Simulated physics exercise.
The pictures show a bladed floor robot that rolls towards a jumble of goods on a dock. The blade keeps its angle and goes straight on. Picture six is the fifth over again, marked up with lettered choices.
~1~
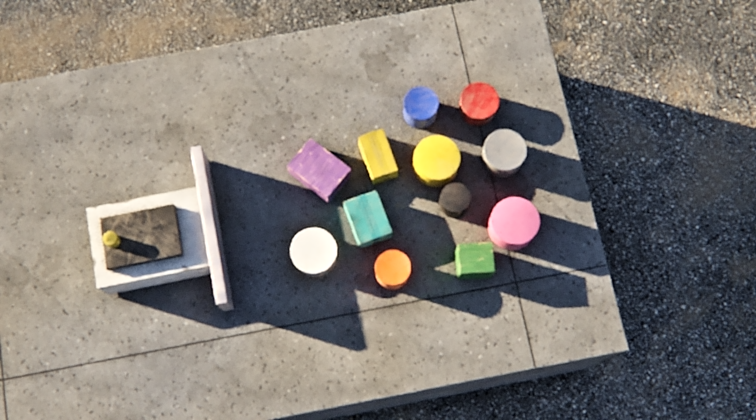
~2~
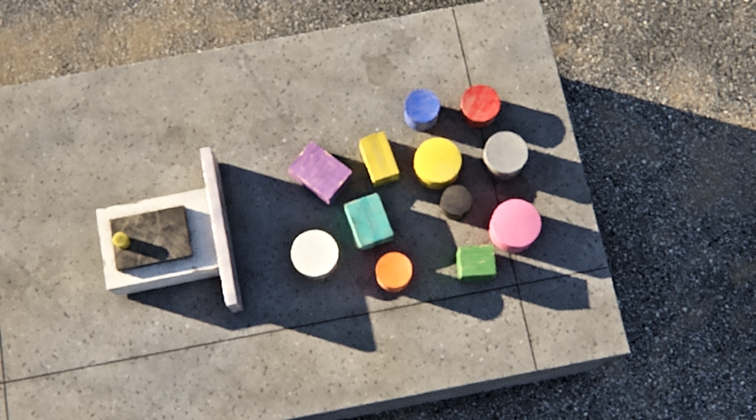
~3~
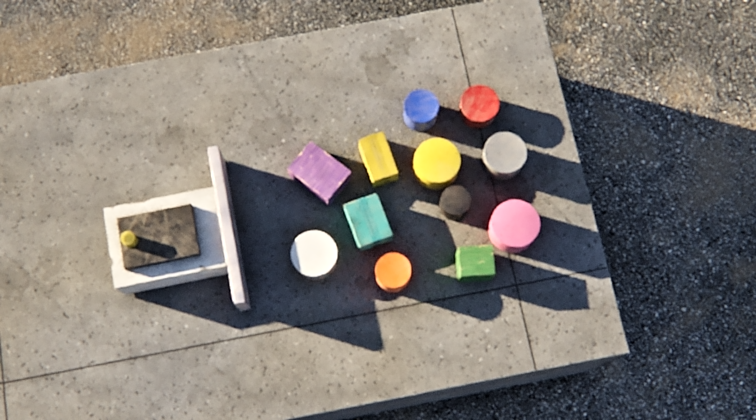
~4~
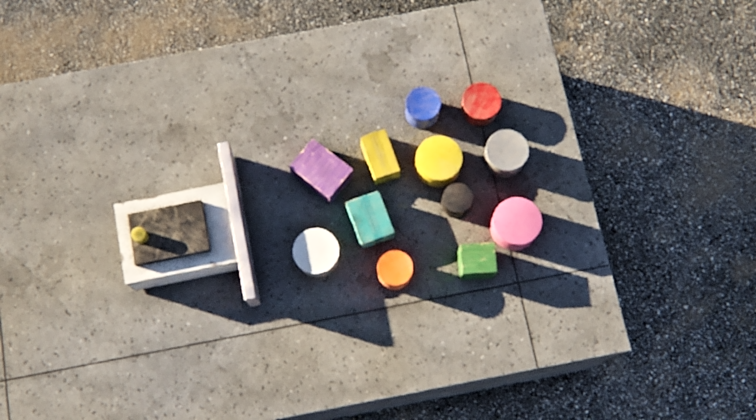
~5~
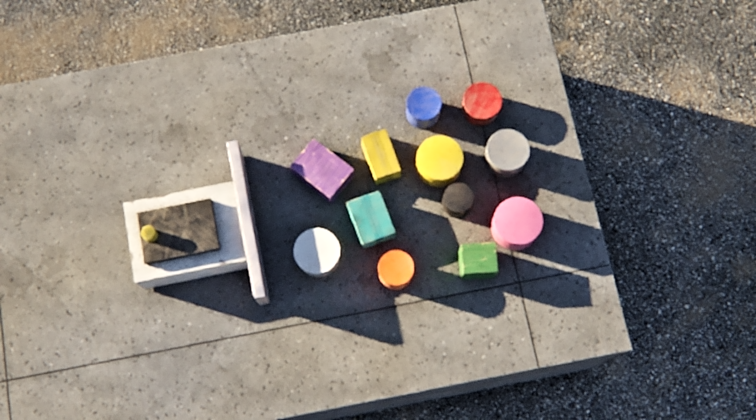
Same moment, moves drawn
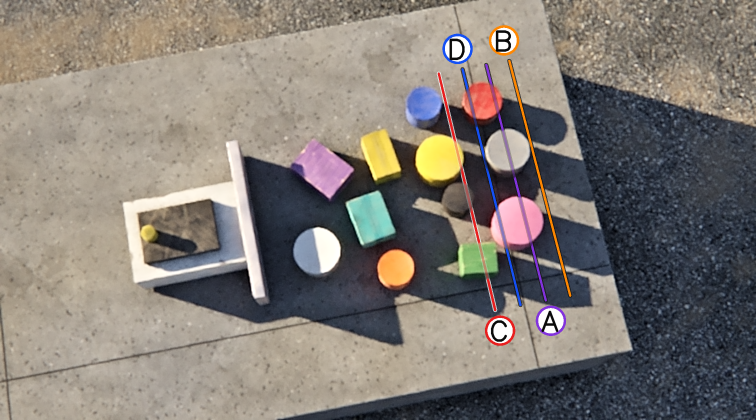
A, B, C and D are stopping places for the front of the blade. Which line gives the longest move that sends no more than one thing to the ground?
D.
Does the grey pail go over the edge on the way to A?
Yes.
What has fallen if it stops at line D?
It is the grey pail.
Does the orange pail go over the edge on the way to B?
By then, no.
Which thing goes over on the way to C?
The grey pail.
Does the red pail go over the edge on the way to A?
No.
On the marked copy, A at (515, 179); B at (539, 175); C at (466, 188); D at (491, 184).
With D. Early on, robot (273, 213); orange pail (402, 274); white pail (372, 247).
Further on, robot (362, 196); grey pail (549, 146); yellow canister (506, 151).
At the end, robot (430, 184); grey pail over the edge; yellow canister (569, 133); one fallen.
As for the rest, A drops two; B drops five; C is within the limit but short.
